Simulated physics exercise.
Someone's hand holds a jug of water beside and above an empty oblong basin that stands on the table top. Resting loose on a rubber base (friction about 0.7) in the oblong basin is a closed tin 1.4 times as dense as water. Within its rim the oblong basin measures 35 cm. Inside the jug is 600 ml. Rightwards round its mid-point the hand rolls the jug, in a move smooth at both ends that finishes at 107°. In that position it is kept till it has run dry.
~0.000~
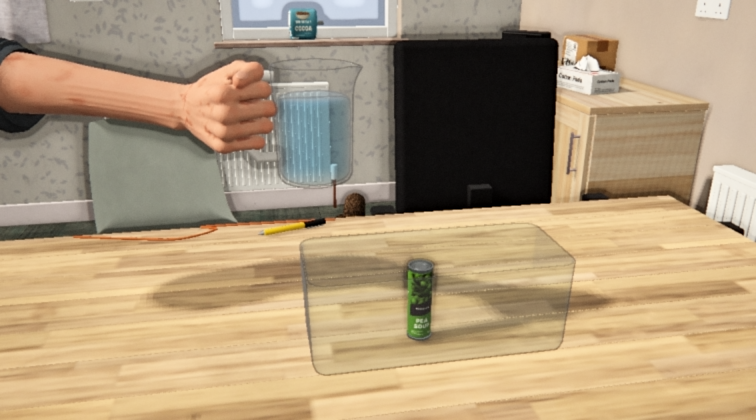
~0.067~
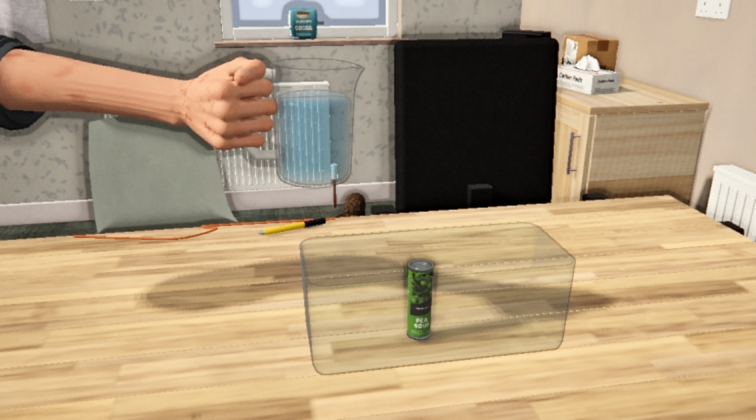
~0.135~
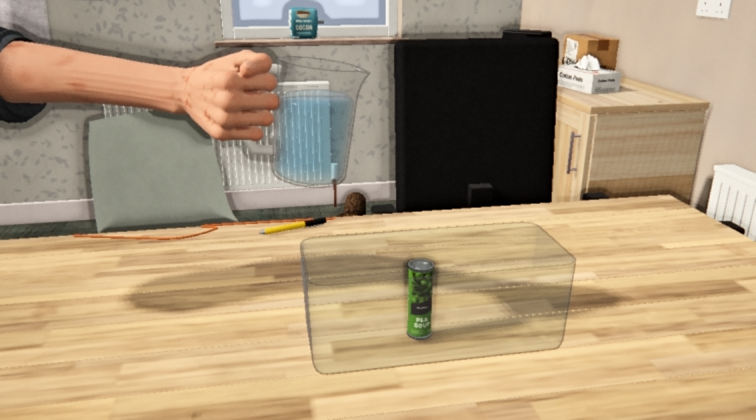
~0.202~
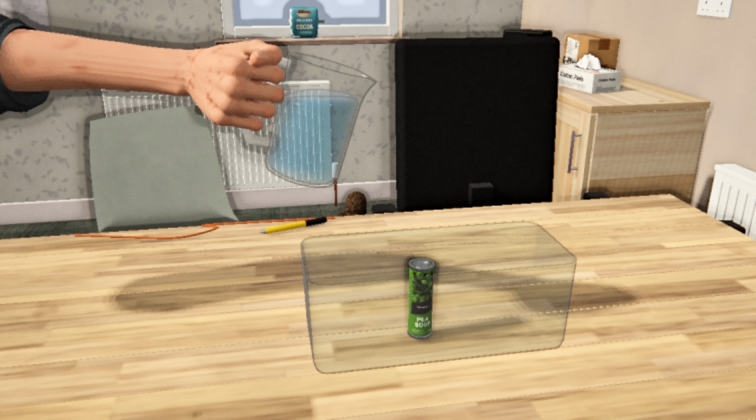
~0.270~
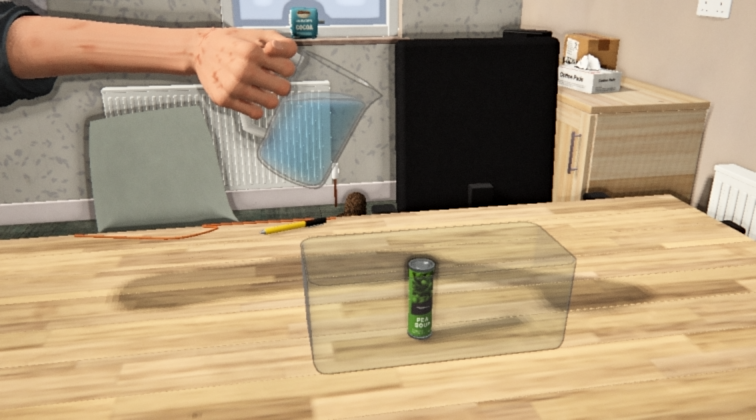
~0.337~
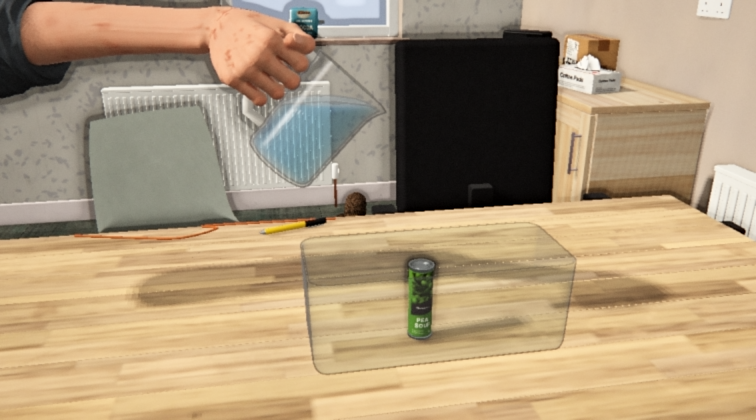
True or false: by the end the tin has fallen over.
False.
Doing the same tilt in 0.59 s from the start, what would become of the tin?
After the tilt, the tin is still standing.
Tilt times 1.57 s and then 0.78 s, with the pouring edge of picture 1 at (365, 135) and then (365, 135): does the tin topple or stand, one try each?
First it stays on its base; then it tips over.
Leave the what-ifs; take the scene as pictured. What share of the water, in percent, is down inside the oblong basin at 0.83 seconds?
Near 56 per cent of the total.
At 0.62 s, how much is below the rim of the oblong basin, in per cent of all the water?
Near 6 in a hundred.
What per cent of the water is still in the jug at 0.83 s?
About 20 per cent.
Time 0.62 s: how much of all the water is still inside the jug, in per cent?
Fraction remaining: Approx. 68 per cent.
After 0.62 s the tilt is 96° and 68 per cent is still to pour; the tin stands where it began.
After 0.83 s the tilt is 107° and 20 per cent is still to pour; the tin stands where it began.
After 1.04 s the tilt is 107° and 3 per cent is still to pour; the tin stands where it began.
After 1.28 s the tilt is 107° and 0 per cent is still to pour; the tin stands where it began.
In the end the tin stands where it began.
